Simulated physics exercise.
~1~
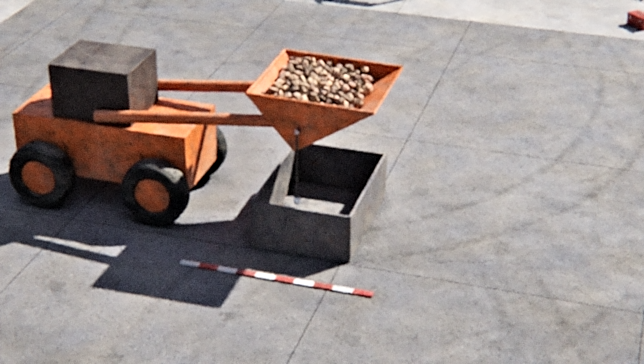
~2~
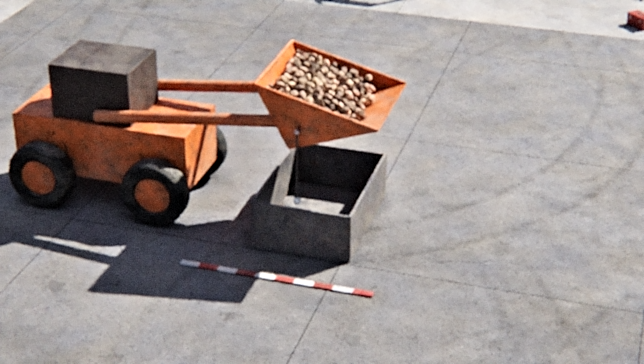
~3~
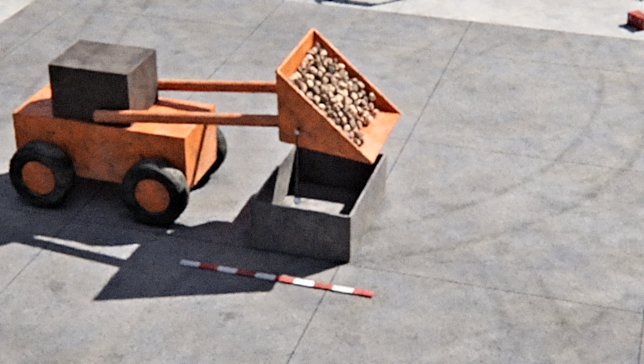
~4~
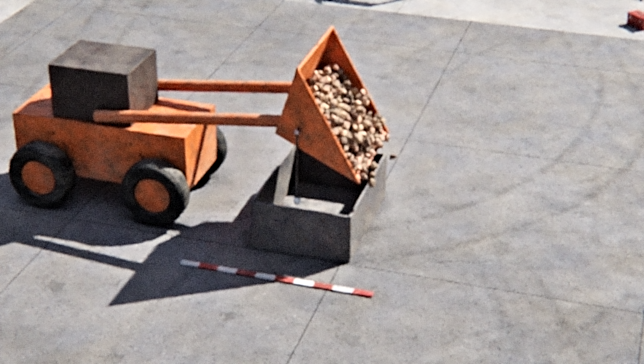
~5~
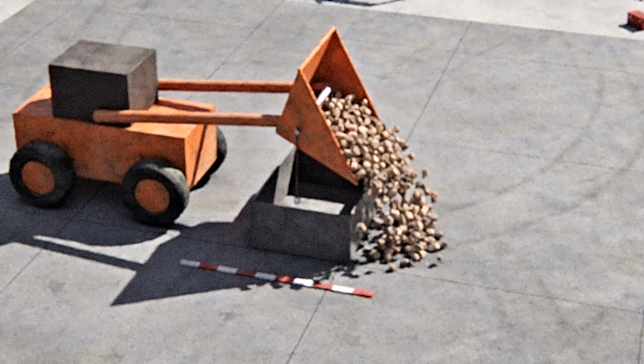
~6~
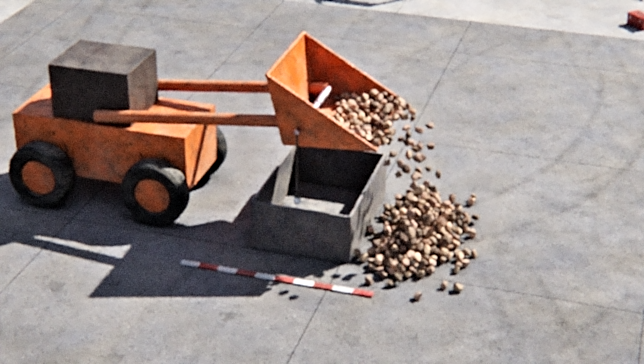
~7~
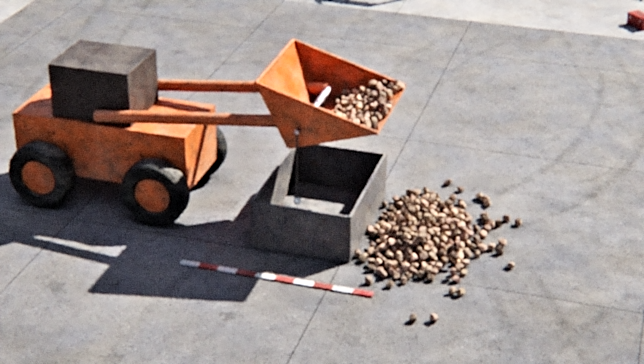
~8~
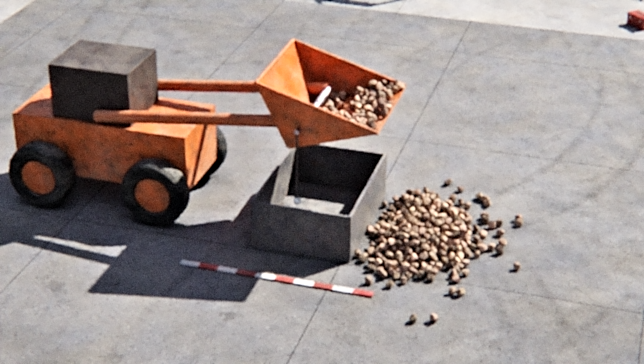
On a sunlit expanse of grey paving, a small orange loader with black tyres holds up a bucket of brown stones above an open dark grey bin, with a red and white striped staff lying in front. The bucket tips forward to the right, steeper and steeper, until the stones slide to its lip. They pour over the bin's far edge and spill onto the ground beside it. The bucket then tilts partway back, cutting off the flow. At the end, a broad heap lies right of the seemingly empty bin, while some stones remain in the bucket.
